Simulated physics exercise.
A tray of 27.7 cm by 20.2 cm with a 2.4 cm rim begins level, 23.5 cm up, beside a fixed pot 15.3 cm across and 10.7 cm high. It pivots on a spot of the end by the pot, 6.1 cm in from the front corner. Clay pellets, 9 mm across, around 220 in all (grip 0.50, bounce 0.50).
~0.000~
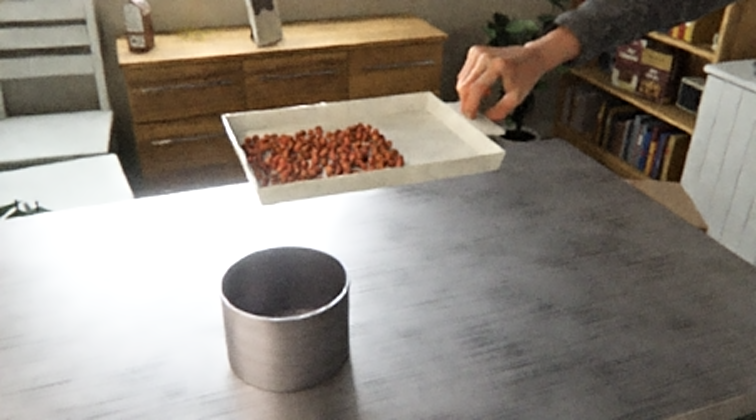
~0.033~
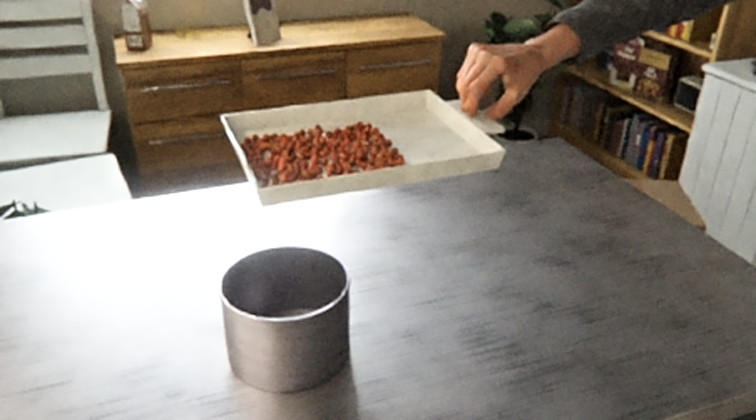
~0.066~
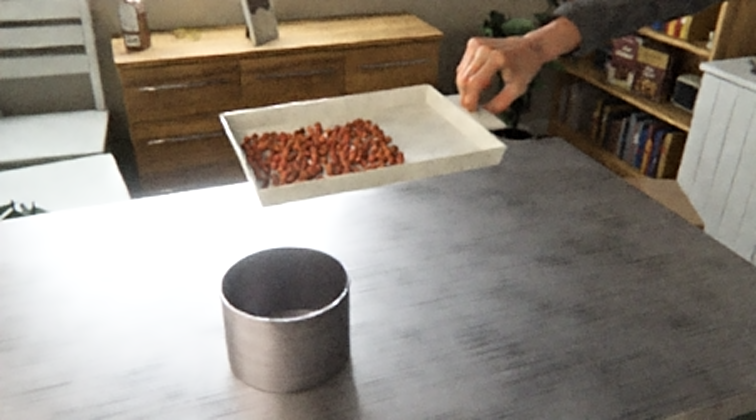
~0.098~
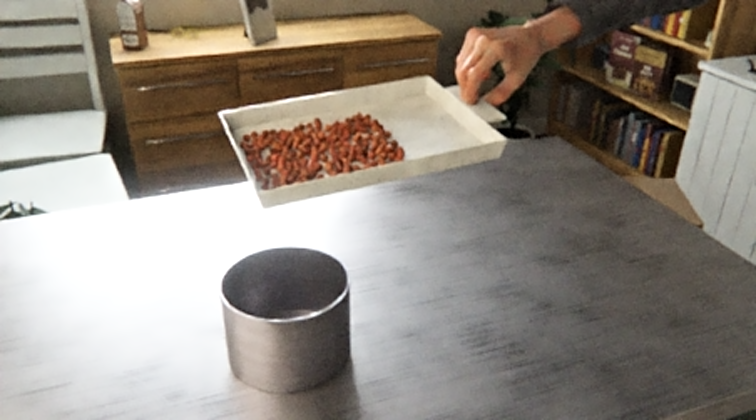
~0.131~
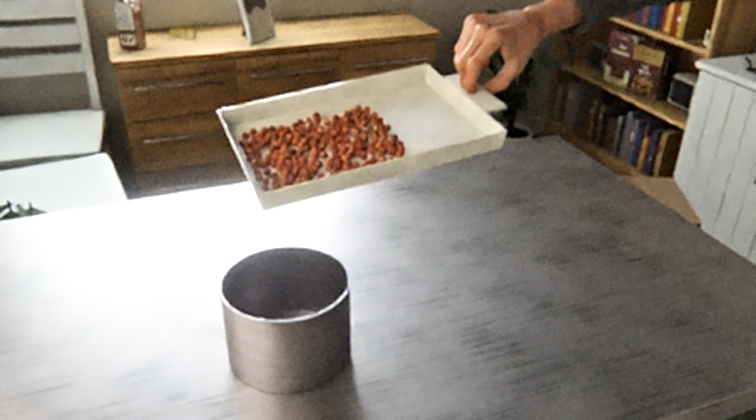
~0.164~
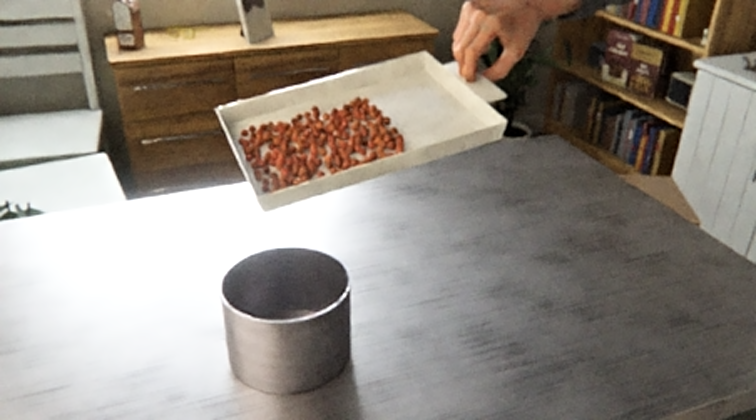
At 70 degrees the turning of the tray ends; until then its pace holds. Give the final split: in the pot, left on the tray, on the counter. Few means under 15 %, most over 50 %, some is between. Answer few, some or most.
Pot few, tray most, counter few.
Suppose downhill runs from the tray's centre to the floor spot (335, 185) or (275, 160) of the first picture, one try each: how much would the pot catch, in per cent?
Some 0 and 0 per cent.
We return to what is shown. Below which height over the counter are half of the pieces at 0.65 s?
Roughly 28 cm.
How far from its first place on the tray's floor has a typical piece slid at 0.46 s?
About 3 cm.
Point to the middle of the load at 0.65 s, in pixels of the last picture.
At about (278, 136).
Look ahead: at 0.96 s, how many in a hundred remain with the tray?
Some 100 per cent of the load.
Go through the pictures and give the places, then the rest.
Tray tilt 0 degrees, front corners at (260, 186) and (499, 150); middle of the pieces at (323, 155); pot at (285, 279), in the first picture.
Tray tilt 0 degrees, front corners at (261, 187) and (500, 149); middle of the pieces at (323, 155), in the second picture.
Tray tilt 2 degrees, front corners at (261, 188) and (500, 145); middle of the pieces at (323, 153), in the third picture.
Tray tilt 4 degrees, front corners at (260, 190) and (500, 138), lowest corner left front; middle of the pieces at (322, 151), in the fourth picture.
Tray tilt 7 degrees, front corners at (260, 192) and (501, 130), lowest corner left front; middle of the pieces at (322, 147), in the fifth picture.
Tray tilt 10 degrees, front corners at (260, 194) and (501, 120), lowest corner left front; middle of the pieces at (321, 143); pot at (286, 281). Its pace works out near 100 degrees a second, in the sixth picture.
After 0.46 s, tilt 40 degrees; the tray holds 100 %, the pot 0 %.
After 0.65 s, tilt 60 degrees; the tray holds 100 %, the pot 0 %.
Then, at 0.96 s, tilt 70 degrees; the tray holds 100 %, the pot 0 %.
By 1.3 s all is still; pot 0 %, tray 100 %, counter 0 %.
